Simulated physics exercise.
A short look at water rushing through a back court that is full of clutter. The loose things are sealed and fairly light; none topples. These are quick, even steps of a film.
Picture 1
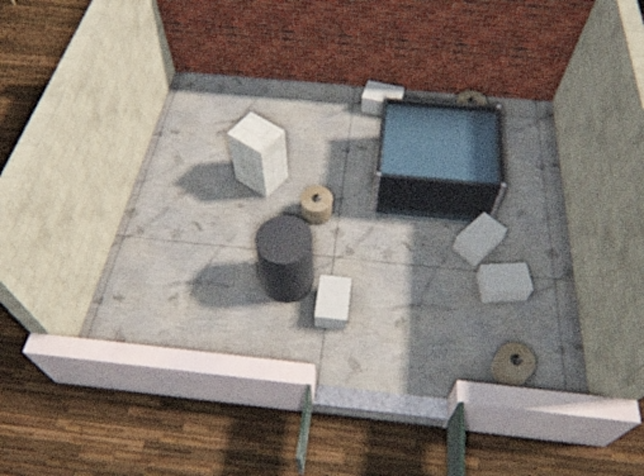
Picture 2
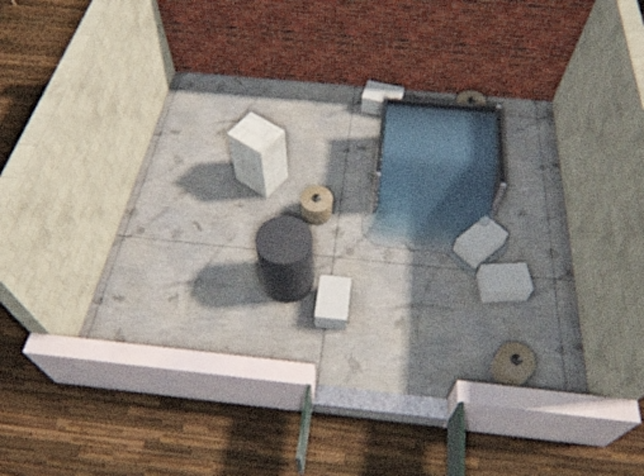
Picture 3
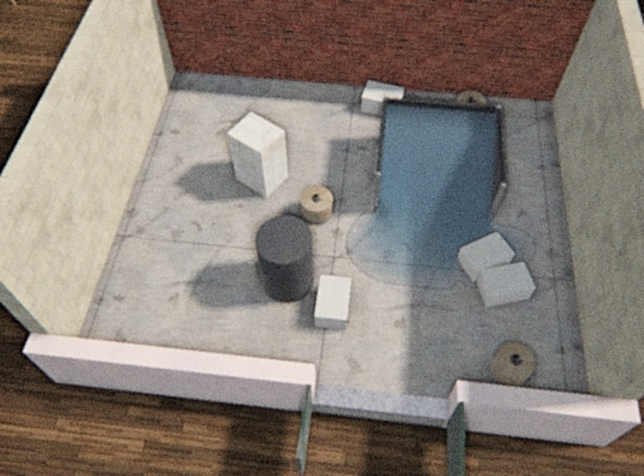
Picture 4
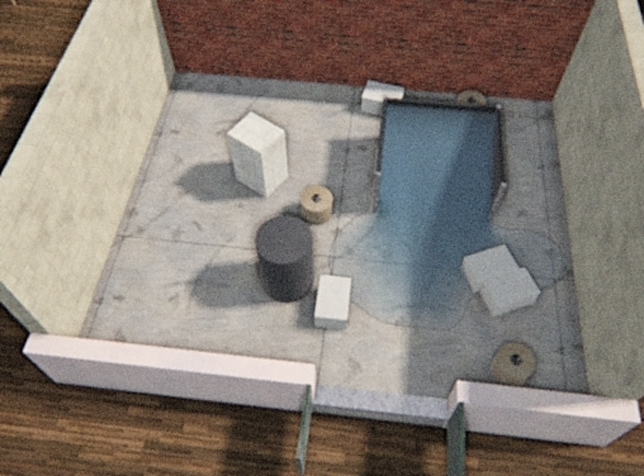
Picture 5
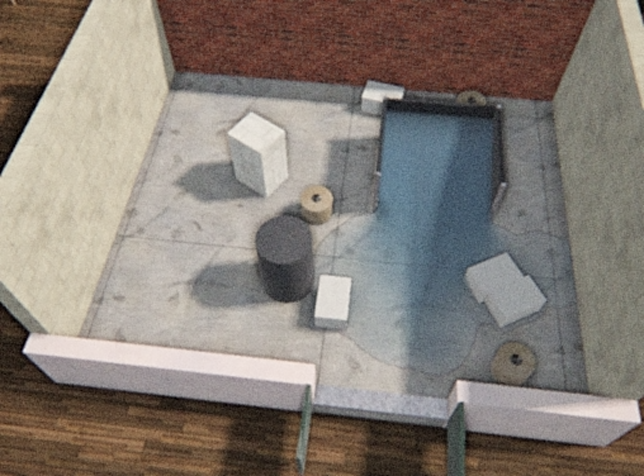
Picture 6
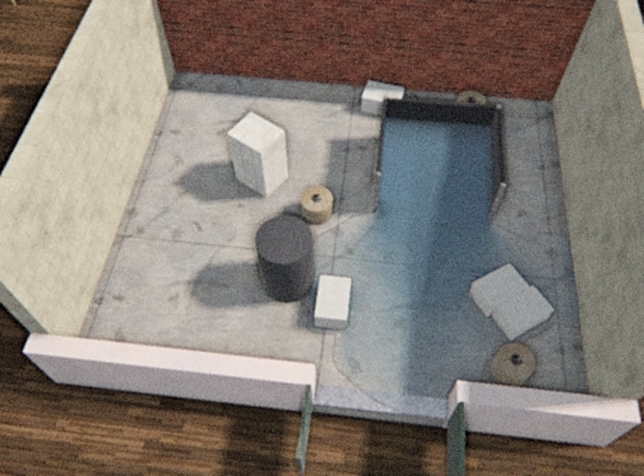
At the start, blue water stands in a dark-walled tank at the back right of a walled court scattered with blocks and round objects. The tank's front opens and water spreads forward across the floor, pushing two pale crates together and toward the lower right as it reaches the front gap.
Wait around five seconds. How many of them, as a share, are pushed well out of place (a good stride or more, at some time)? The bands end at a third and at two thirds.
Share: Between one and two thirds.
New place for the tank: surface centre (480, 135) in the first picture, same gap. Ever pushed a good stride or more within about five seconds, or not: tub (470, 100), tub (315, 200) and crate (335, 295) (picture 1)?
In turn: Less than that, not that far, yes.
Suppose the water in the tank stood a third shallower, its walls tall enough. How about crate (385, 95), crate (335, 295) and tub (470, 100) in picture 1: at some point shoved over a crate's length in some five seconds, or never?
One after the other: Under that, shifted that much, never so far.
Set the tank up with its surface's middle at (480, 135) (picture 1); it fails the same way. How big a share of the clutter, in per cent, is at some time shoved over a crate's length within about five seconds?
Near 60 in a hundred.
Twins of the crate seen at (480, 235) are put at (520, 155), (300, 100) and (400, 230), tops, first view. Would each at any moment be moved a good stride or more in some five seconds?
As listed: Not that far, never so far, swept aside.
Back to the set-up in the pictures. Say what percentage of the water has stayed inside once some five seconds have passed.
Near 56 in a hundred.
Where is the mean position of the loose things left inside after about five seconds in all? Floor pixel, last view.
Close to (413, 208).
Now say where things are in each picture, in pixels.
In the first picture, a crate at (482, 233) rests on the ground; a crate at (507, 277), on the bottom; 0 of 7 have shifted.
In the second picture, a crate at (483, 236) rests on the ground, close to its start; a crate at (507, 277), on the bottom; 1 of 7 have shifted.
In the third picture, a crate at (488, 251) rests on the ground, close to its start; a crate at (508, 279), on the bottom, close to its start; 1 of 7 have shifted.
In the fourth picture, a crate at (492, 263) rests on the ground, a stride from its start; a crate at (512, 286) rests on the ground, close to its start; 2 of 7 have shifted.
In the fifth picture, a crate at (496, 272), on the bottom, a stride from its start; a crate at (518, 296), on the bottom, close to its start; 2 of 7 have shifted.
In the sixth picture, a crate at (501, 284) rests on the ground, a stride from its start; a crate at (525, 308), on the bottom, a stride from its start; 2 of 7 have shifted.
A moment on, 2 of 7 are well off their spots; 0 afloat.
Next, 3 of 7 are well off their spots; 3 afloat.
Later, 2 of 7 are well off their spots; 2 afloat.
In the end, 3 of 7 are well off their spots, and 4 have been at some point; 1 afloat.
